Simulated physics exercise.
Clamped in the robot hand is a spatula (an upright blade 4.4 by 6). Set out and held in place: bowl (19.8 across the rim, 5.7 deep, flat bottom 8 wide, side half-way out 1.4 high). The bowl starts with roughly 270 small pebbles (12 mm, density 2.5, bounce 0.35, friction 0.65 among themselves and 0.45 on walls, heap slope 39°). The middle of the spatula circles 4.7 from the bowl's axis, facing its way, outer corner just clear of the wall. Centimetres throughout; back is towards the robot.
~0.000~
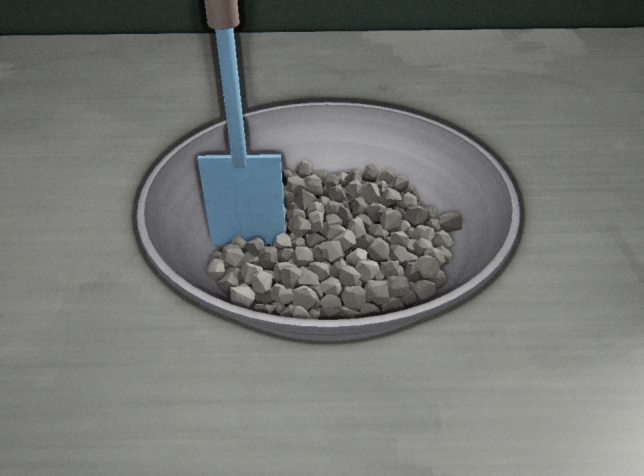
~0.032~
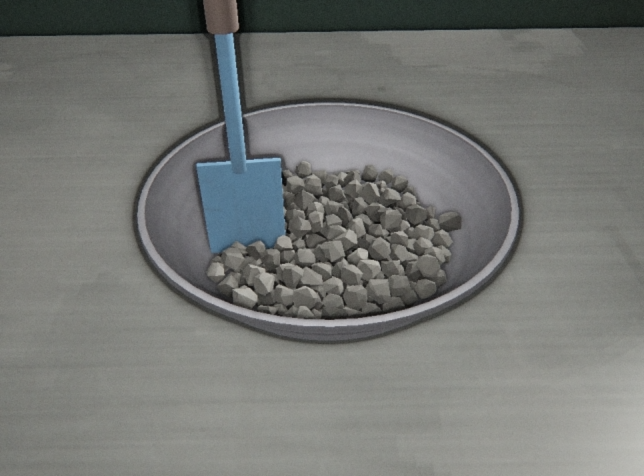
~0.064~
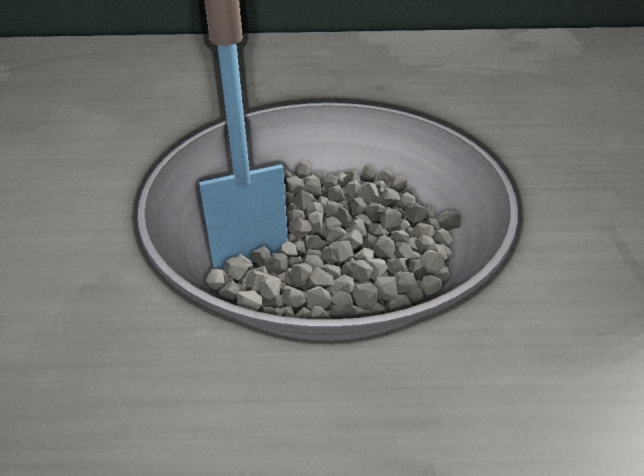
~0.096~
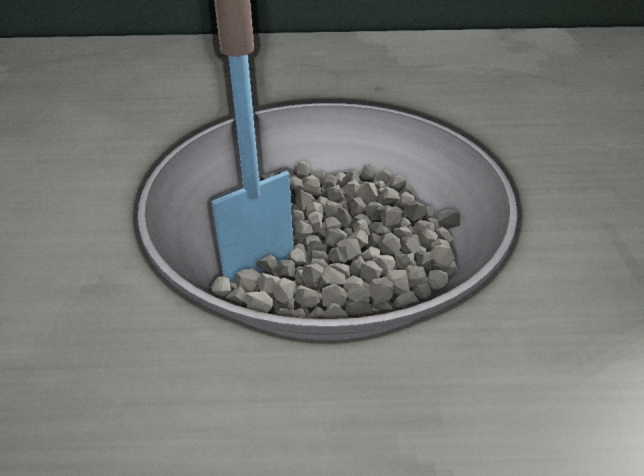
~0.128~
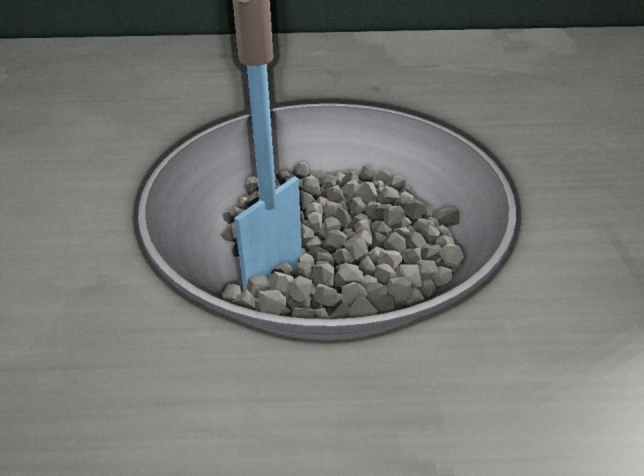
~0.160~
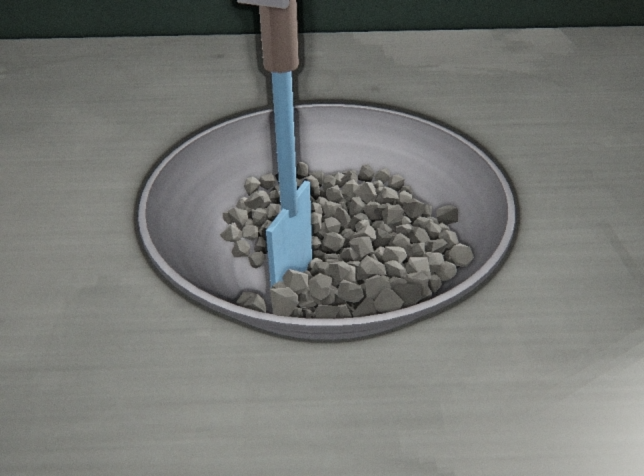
In a wide grey bowl of small grey stones, a blue spatula held upright pushed through the heap, sweeping toward the viewer and to the right while turning until its blade looked narrow.
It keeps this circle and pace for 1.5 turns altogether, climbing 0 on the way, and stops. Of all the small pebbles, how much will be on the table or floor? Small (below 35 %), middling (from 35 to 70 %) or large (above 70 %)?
Share on the table or floor: Small (below 35 %).
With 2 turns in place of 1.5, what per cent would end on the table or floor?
Then about 25 per cent.
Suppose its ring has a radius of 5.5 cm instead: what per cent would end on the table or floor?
Then about 15 per cent.
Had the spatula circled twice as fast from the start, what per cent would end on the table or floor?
It would be near 45 per cent.
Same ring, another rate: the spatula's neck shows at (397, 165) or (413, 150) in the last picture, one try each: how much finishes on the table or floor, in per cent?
Some 45 and 55 per cent.
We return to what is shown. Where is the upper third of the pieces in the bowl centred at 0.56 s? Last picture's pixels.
Near (293, 141).
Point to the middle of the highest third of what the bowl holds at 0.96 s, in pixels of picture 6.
At about (355, 284).
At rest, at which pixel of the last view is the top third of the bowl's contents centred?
At about (409, 183).
After 0.56 s, 252° round, highest piece 7 above the table; 255 in the bowl, 13 on the table or floor, 1 in flight or on the tool.
After 0.96 s, 78° round, highest piece 8 above the table; 225 in the bowl, 36 on the table or floor, 8 in flight or on the tool.
After 1.35 s, 180° round, highest piece 6 above the table; 218 in the bowl, 51 on the table or floor.
After 2.05 s, 180° round, highest piece 6 above the table; 218 in the bowl, 51 on the table or floor.
In the end, 218 in the bowl, 51 on the table or floor. That is 19 % on the table or floor.
